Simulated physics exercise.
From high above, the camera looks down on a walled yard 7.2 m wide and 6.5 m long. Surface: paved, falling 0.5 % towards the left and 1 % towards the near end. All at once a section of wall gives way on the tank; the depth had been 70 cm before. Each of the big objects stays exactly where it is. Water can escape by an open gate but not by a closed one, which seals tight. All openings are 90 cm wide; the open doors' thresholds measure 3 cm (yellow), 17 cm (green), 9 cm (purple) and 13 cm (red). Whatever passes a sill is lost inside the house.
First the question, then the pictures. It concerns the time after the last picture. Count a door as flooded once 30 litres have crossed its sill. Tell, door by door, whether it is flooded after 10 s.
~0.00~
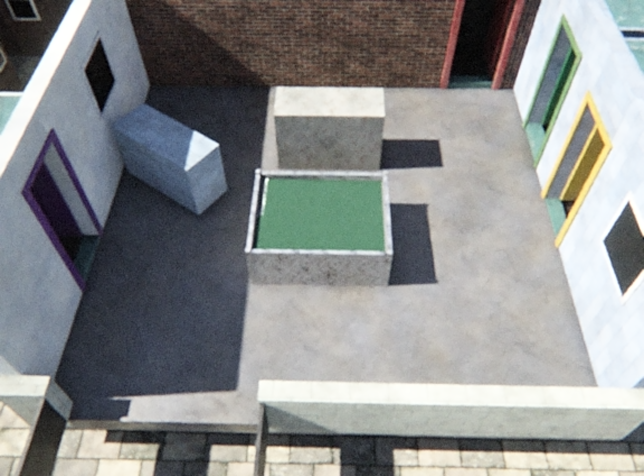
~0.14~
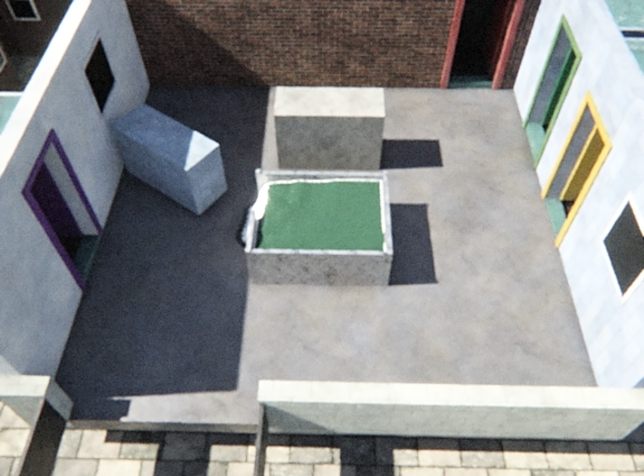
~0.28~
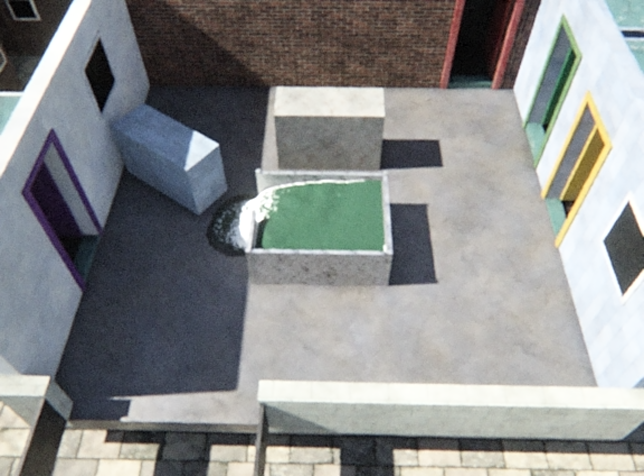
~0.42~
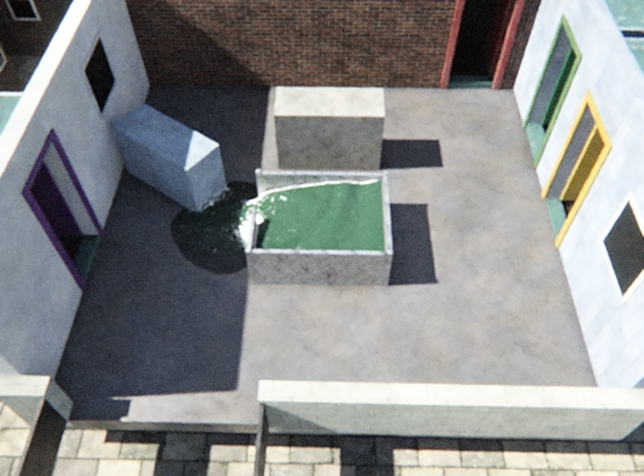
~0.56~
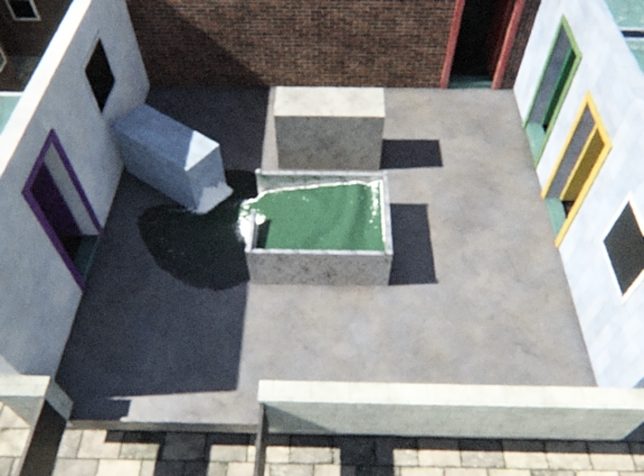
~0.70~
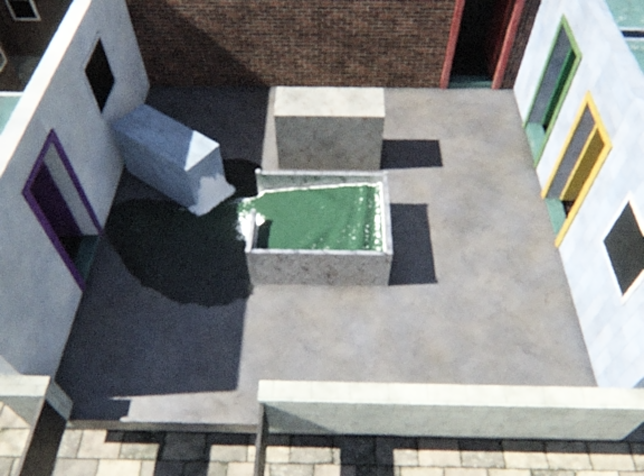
Yellow door - no; green door - no; purple door - yes; red door - no.
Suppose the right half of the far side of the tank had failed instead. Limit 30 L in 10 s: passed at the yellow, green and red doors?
Yellow door surpasses it, green door doesn't reach it, red door doesn't reach it.
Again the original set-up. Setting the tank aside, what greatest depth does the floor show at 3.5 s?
Around 25 centimetres deep.
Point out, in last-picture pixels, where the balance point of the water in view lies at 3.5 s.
Its balance point sits around (240, 228).
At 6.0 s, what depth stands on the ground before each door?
Yellow 0 cm, green 0 cm, purple 13 cm, red 0 cm.
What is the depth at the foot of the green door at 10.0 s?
Roughly 0.0 cm.
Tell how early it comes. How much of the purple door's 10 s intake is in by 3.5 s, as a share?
Estimate: Around 70 per cent.
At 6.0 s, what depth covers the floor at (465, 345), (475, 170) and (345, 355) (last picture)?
Roughly 0, 0, 1 cm.
After 1.4 s water covers 15 % of the floor and is deepest (43 cm) near (220, 204); yellow door not reached, green door not reached, purple door 21 cm at the sill, 22 L in, red door not reached.
After 2.2 s water covers 25 % of the floor and is deepest (33 cm) near (220, 204); yellow door not reached, green door not reached, purple door 25 cm at the sill, 108 L in, red door not reached.
After 3.5 s water covers 35 % of the floor and is deepest (25 cm) near (220, 204); yellow door not reached, green door not reached, purple door 18 cm at the sill, 185 L in, red door not reached.
After 6.0 s water covers 45 % of the floor and is deepest (18 cm) near (48, 401); yellow door not reached, green door not reached, purple door 13 cm at the sill, 253 L in, red door not reached.
After 10.0 s water covers 50 % of the floor and is deepest (10 cm) near (48, 401); yellow door not reached, green door not reached, purple door 6 cm at the sill, 267 L in, red door not reached.
